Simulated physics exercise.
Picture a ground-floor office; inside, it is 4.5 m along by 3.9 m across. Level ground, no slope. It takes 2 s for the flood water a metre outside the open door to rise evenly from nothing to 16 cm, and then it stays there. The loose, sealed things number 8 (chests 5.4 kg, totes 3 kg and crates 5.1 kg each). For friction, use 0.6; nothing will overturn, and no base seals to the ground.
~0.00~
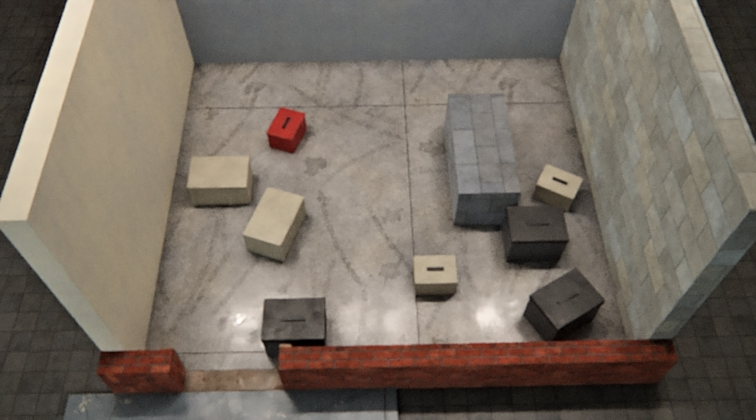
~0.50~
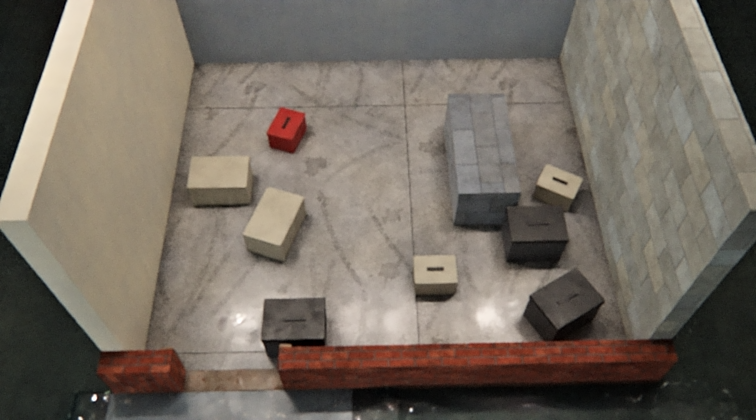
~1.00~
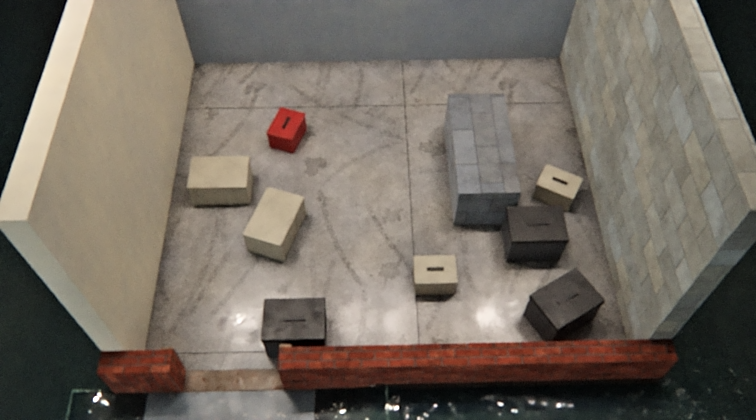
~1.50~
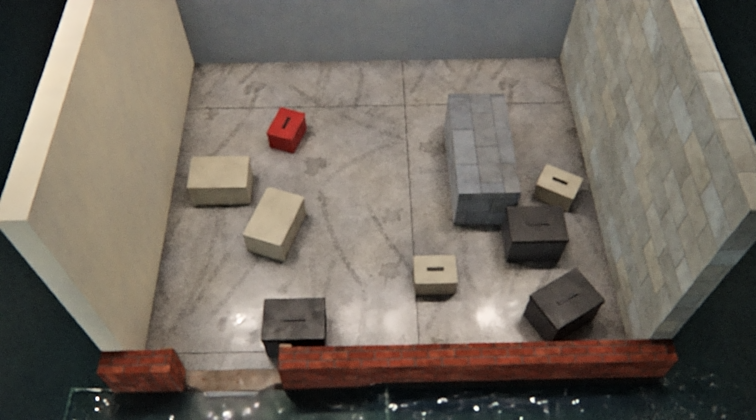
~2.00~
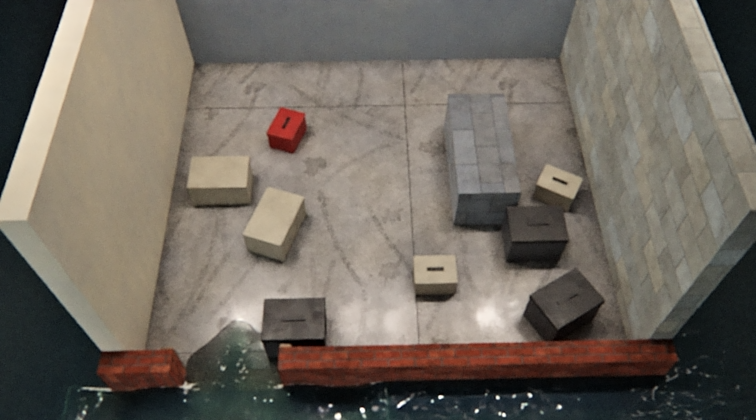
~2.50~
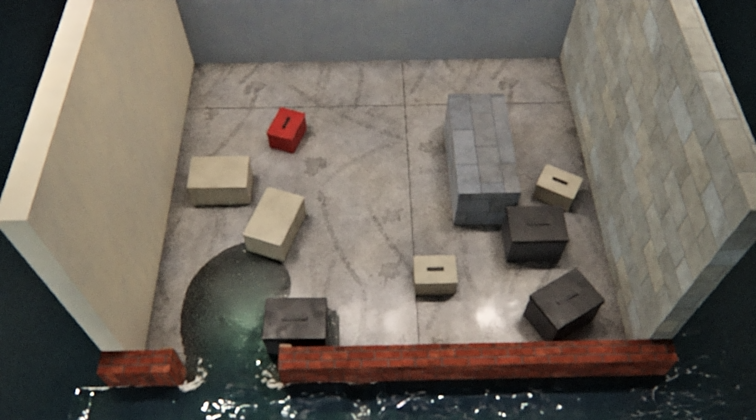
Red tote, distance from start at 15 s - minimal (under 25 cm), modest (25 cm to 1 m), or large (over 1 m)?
I expect it ends up well away.
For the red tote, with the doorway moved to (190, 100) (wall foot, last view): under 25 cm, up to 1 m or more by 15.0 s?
Well, the red tote really gets moving far.
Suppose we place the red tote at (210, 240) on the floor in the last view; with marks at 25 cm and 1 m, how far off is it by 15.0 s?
Looks like it is swept a long way.
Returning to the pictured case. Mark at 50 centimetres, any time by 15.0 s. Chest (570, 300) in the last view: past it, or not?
Looking at it, I'd say lower.
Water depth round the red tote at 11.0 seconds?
Depth approx. 5 cm.
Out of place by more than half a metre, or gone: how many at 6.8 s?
4.
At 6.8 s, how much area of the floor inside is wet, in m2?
Wet: Near 11.5 m2.
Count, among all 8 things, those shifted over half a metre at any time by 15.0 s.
Total: 7.
After 3.5 s the red tote is near (286, 123), 0.0 m from its start, aground; 0 afloat.
After 6.8 s the red tote is near (331, 80), 0.8 m from its start, afloat; 3 afloat.
After 11.0 s the red tote is near (530, 119), 2.7 m from its start, afloat; 4 afloat.
After 15.0 s the red tote is near (475, 294), 2.8 m from its start, afloat; 8 afloat.
